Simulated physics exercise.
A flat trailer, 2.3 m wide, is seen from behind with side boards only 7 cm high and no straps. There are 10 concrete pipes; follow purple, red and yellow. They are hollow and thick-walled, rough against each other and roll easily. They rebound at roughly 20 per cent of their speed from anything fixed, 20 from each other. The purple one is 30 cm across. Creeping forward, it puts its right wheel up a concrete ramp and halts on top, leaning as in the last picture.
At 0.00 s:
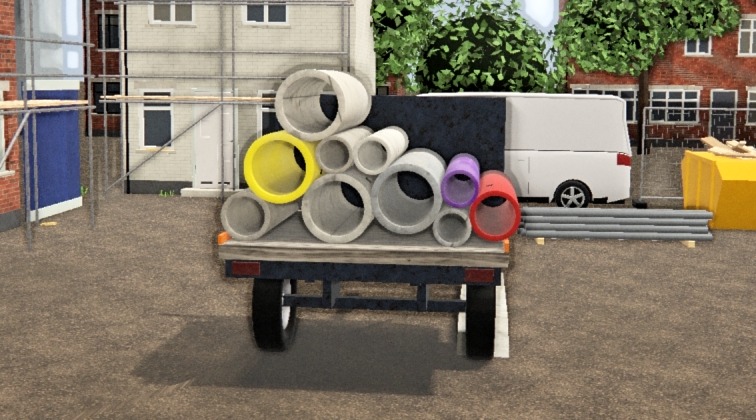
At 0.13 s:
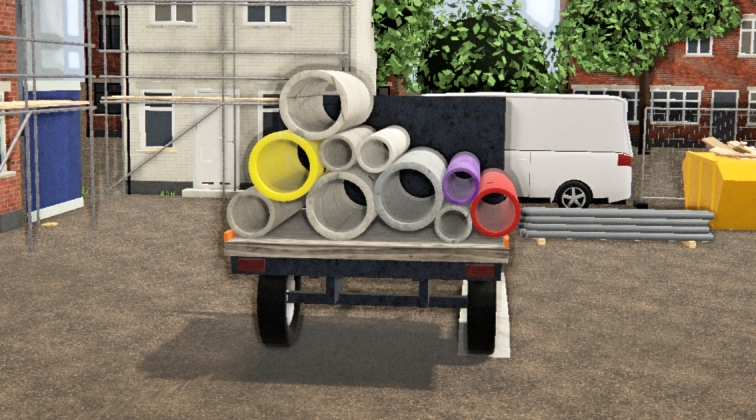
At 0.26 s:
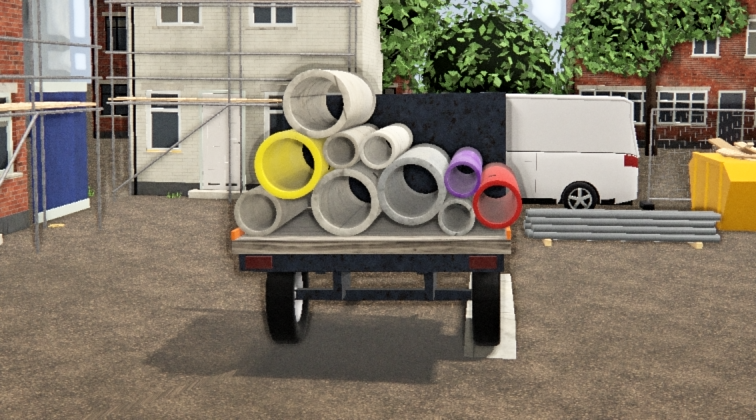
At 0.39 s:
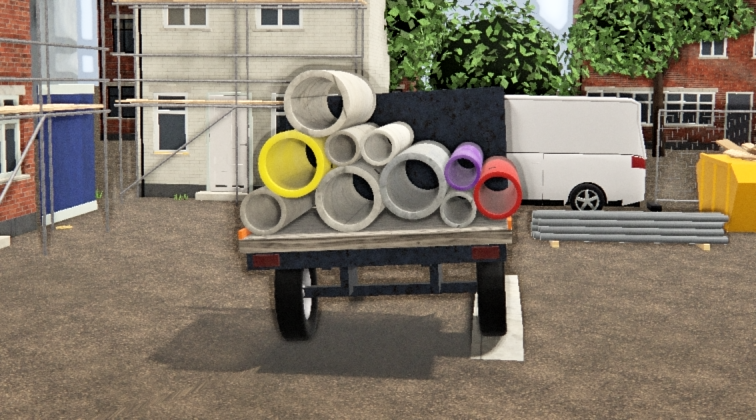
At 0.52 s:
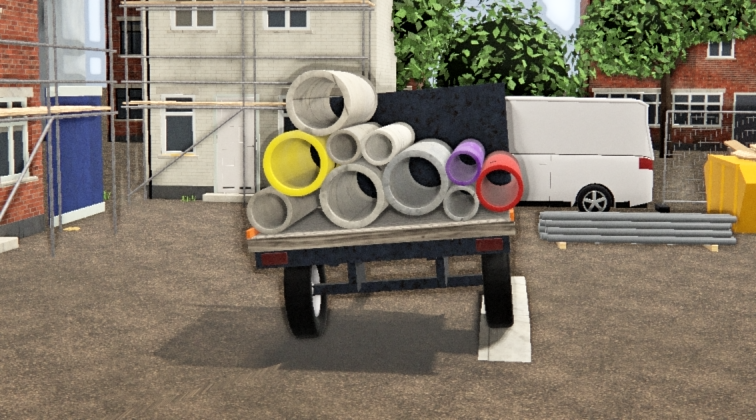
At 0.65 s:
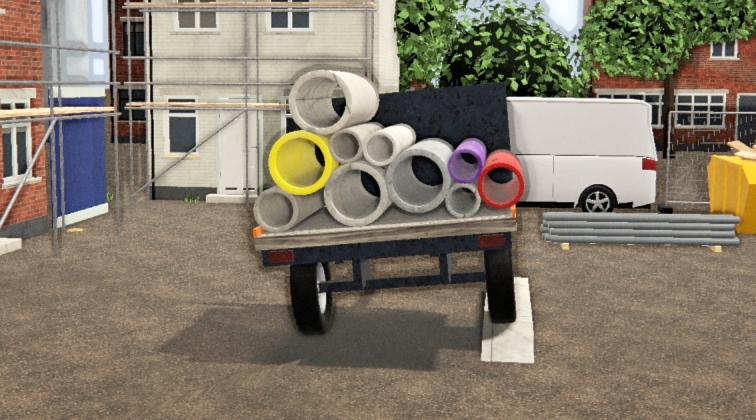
The footage shows a flat trailer stacked with hollow pipes, mostly grey with one yellow, one purple and one red, creeping forward as its right wheel climbs a concrete ramp and the deck tilts down to the left.
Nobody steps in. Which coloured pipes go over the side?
Purple stays aboard. Red is still aboard. Yellow is still aboard.
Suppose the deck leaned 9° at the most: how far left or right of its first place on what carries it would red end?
Some 5 cm leftwards.
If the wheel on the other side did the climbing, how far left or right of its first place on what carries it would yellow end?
About 15 cm to the right.
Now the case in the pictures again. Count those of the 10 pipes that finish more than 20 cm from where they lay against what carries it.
The count is 0.
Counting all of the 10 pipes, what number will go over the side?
0 of them.
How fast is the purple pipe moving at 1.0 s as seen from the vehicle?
Near 0.0 m/s.
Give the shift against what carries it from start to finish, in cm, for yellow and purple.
About: Yellow 0, purple 0.
Then, 1.0 s in, purple is up on others, 40 cm from the right edge; red is on the deck, 10 cm from the right edge; yellow is up on others, 45 cm from the left edge; 0 off so far.
In the end (1.4 s), purple is up on others, 40 cm from the right edge; red is on the deck, 10 cm from the right edge; yellow is up on others, 45 cm from the left edge; 0 off so far.
